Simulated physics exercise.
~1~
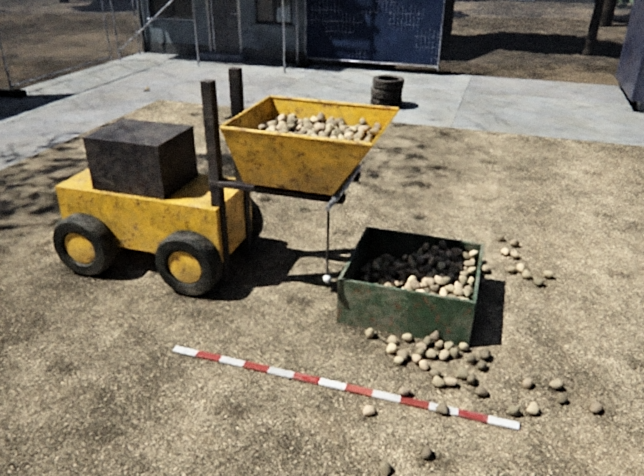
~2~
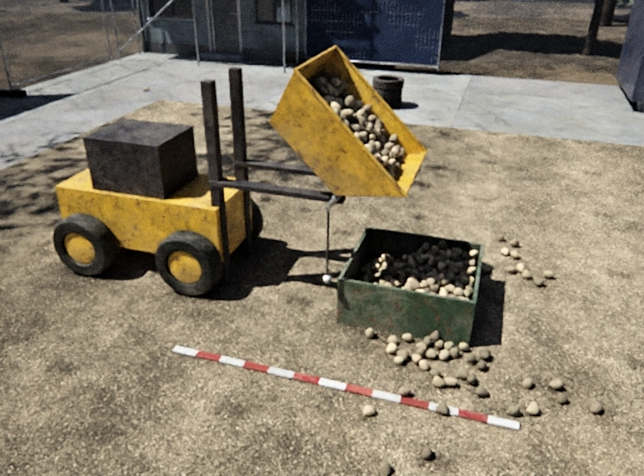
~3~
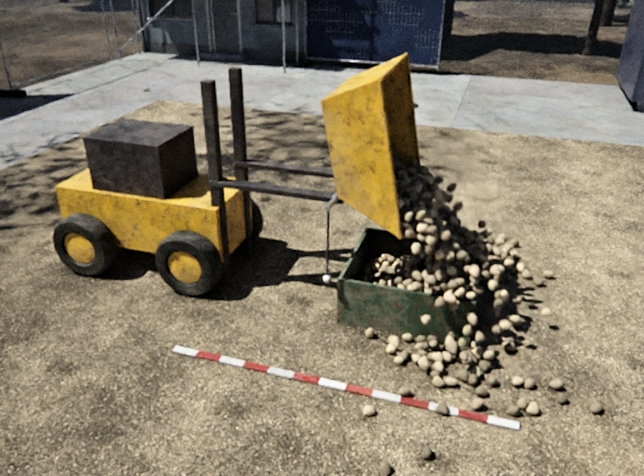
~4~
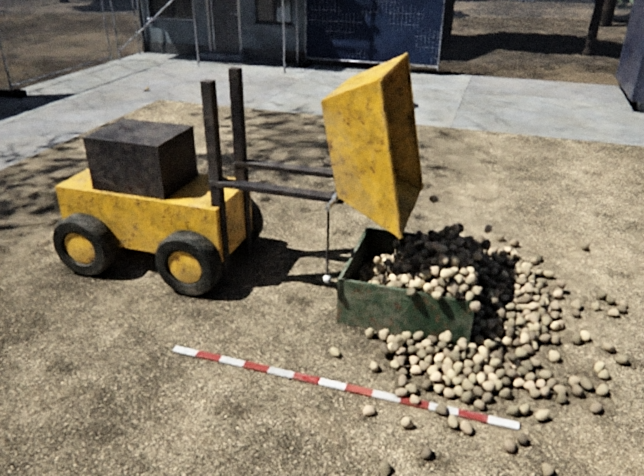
The clip opens on a toy-like yellow forklift holding a raised skip of rounded stones beside a dark green bin that already contains some, with more scattered on the ground near a red and white striped staff. The skip tilts forward to the right, and its stones bunch toward the lower edge. It tips on until it is steep, and the stones pour out into the bin and over its far side. The skip then stays tilted and looks empty, while the bin is heaped with stones and many more lie spread around its front and right side, some reaching the staff.
